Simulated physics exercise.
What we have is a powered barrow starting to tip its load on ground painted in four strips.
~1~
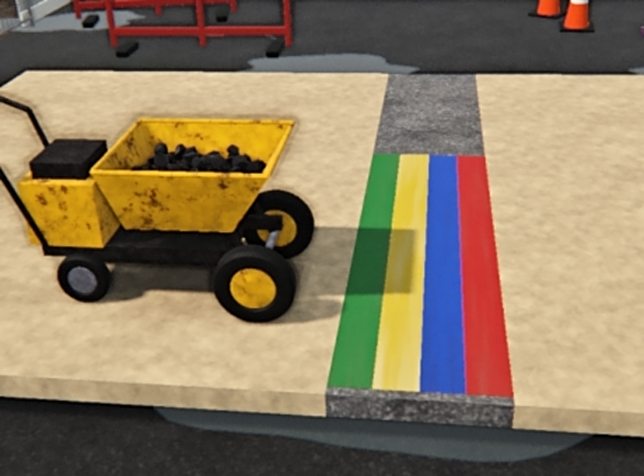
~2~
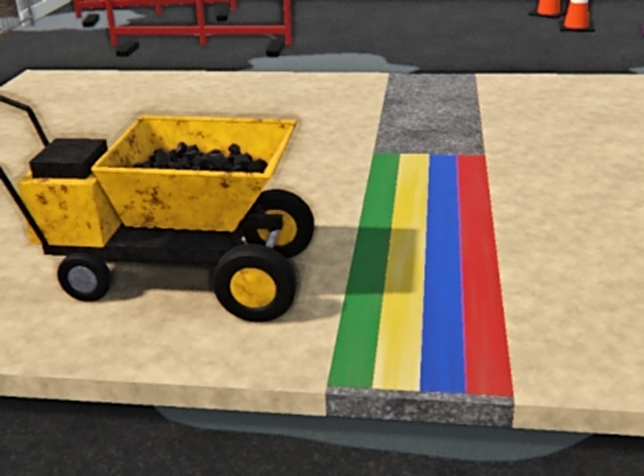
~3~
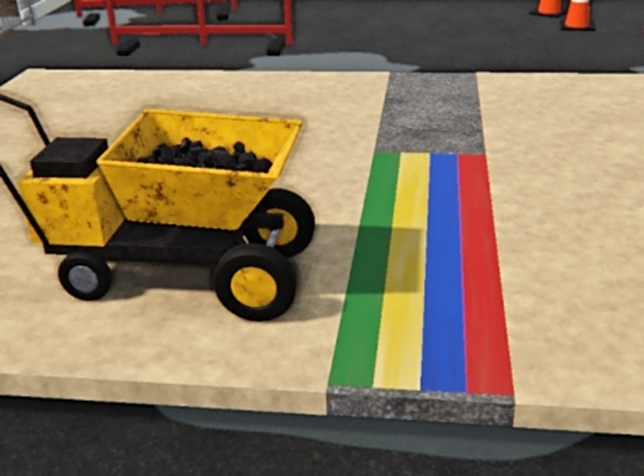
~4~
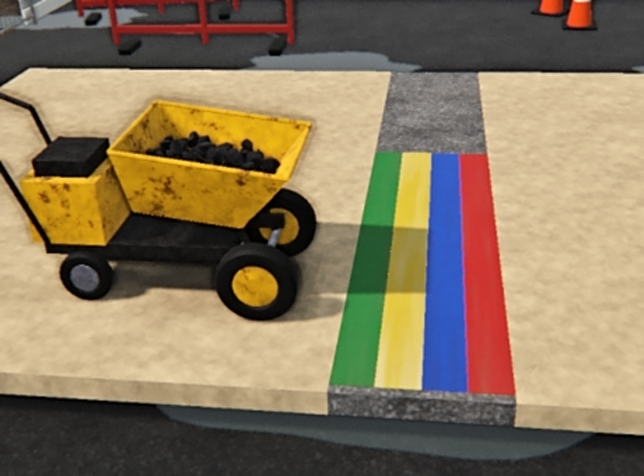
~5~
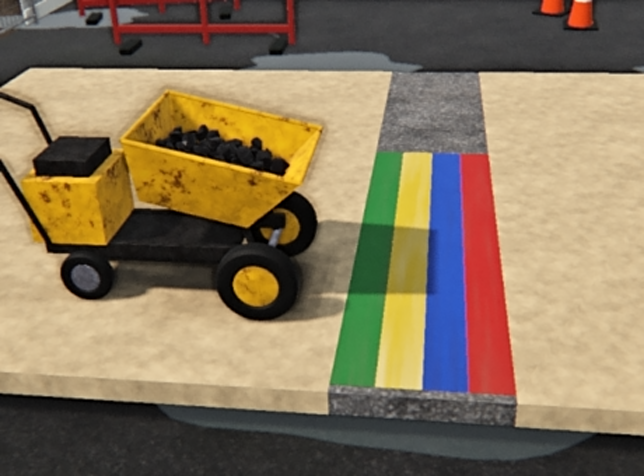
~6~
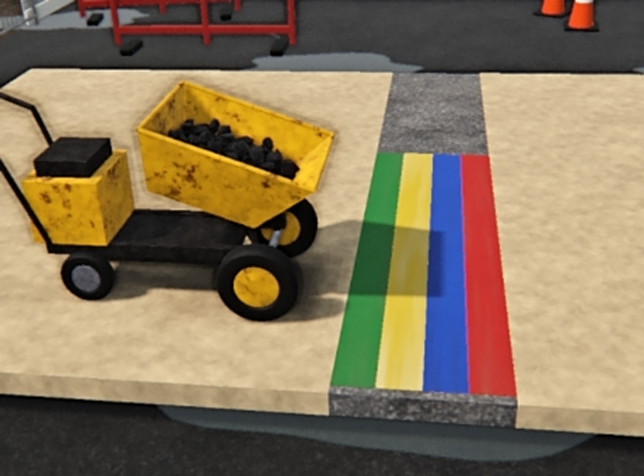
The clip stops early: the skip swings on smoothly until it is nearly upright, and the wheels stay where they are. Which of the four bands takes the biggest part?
The heap favours the yellow strip.
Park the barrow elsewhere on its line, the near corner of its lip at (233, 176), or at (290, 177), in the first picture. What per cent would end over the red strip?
About 10 and 20 per cent.
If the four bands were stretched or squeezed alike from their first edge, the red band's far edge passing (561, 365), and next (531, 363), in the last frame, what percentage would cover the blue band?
First some 20, then 30 per cent.
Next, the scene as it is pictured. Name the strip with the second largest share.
The runner-up: Blue.
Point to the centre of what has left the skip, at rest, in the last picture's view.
Near (423, 289).
Just after the last frame, skip tipped steeply; every one in the skip.
A moment on, skip tipped right over; the larger part in the skip; about a tenth over the yellow strip; just a few over the blue strip; just a few falling.
Further on, skip tipped right over; roughly a quarter in the skip; just a few over the green strip; roughly a third over the yellow strip; roughly a quarter over the blue strip; about a tenth over the red strip; about a tenth off the paint.
When it is over, skip tipped right over; just a few in the skip; about a tenth over the green strip; roughly half over the yellow strip; roughly a quarter over the blue strip; about a tenth over the red strip; about a tenth off the paint.
